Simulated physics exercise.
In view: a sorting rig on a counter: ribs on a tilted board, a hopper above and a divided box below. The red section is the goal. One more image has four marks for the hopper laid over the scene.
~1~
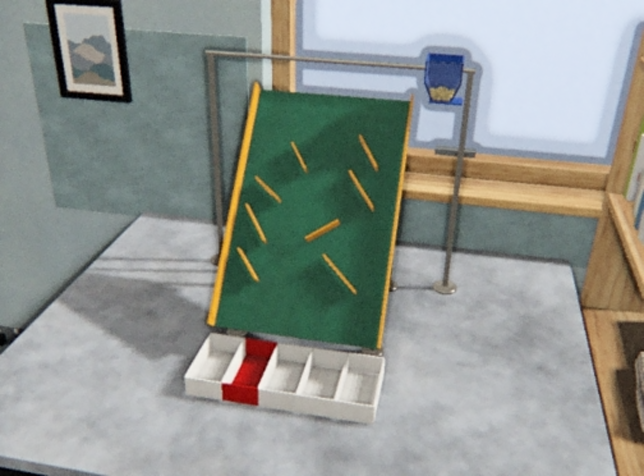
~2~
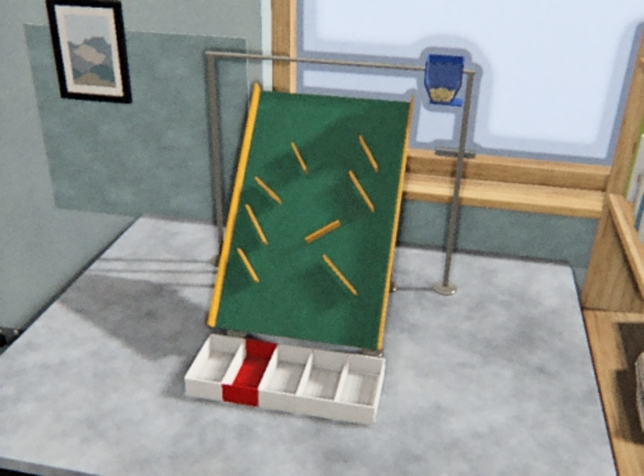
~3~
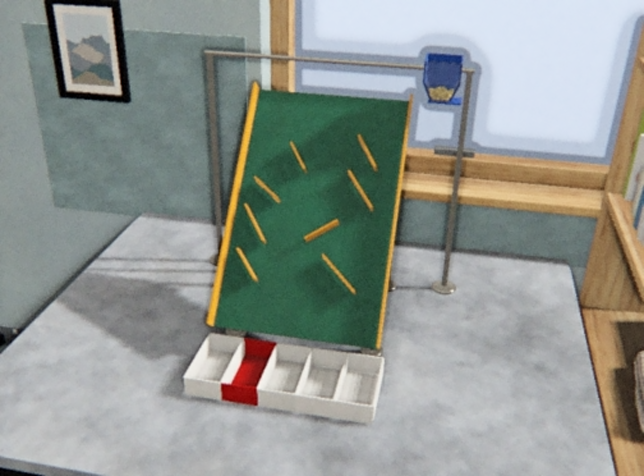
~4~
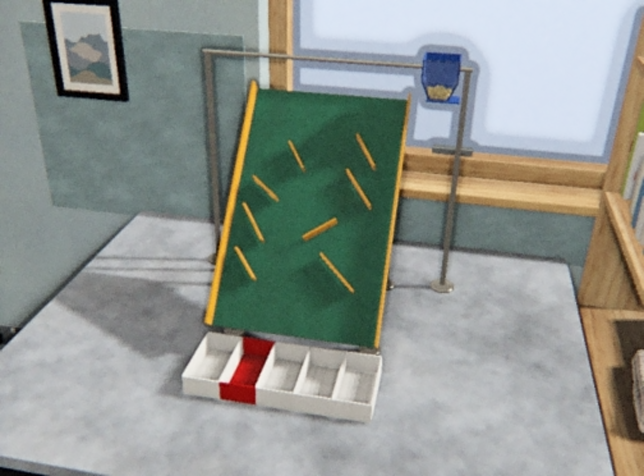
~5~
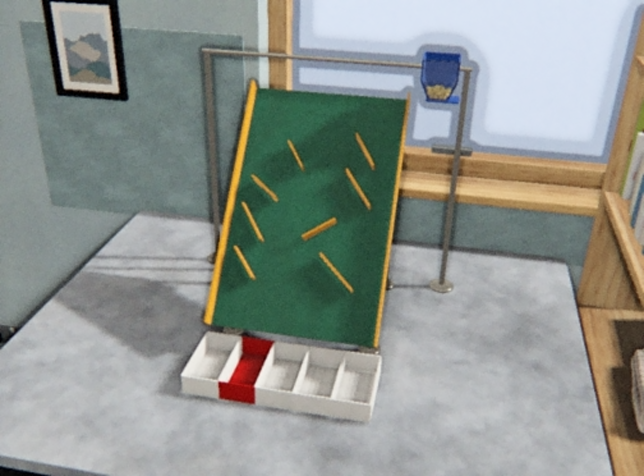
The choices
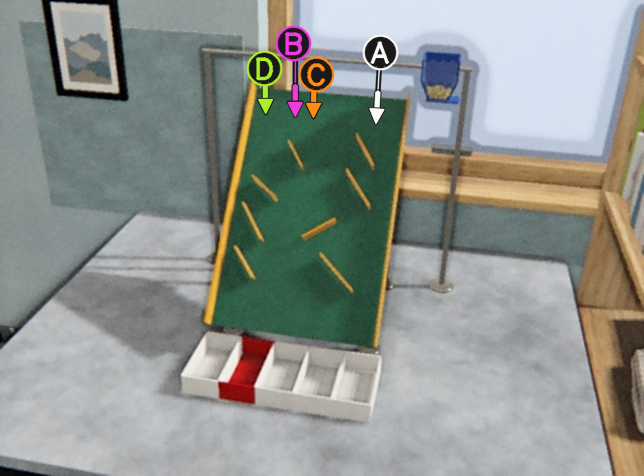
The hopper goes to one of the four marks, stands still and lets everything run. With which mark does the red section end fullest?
Choose C.
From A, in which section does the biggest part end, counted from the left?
The fifth.
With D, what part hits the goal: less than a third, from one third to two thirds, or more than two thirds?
It is less than a third.
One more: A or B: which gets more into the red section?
That would be B.
On the marked copy, mark A meets the board at (376, 118); mark B meets the board at (295, 111); mark C meets the board at (313, 112); mark D meets the board at (265, 108).
With A, only a few in the red section, close to half in other sections, close to half outside the box.
With B, close to a quarter in the red section, close to half in other sections, close to a quarter outside the box.
With C, close to two thirds in the red section, a small share in other sections, close to a quarter outside the box.
With D, a small share in the red section, close to two thirds in other sections, close to a quarter outside the box.
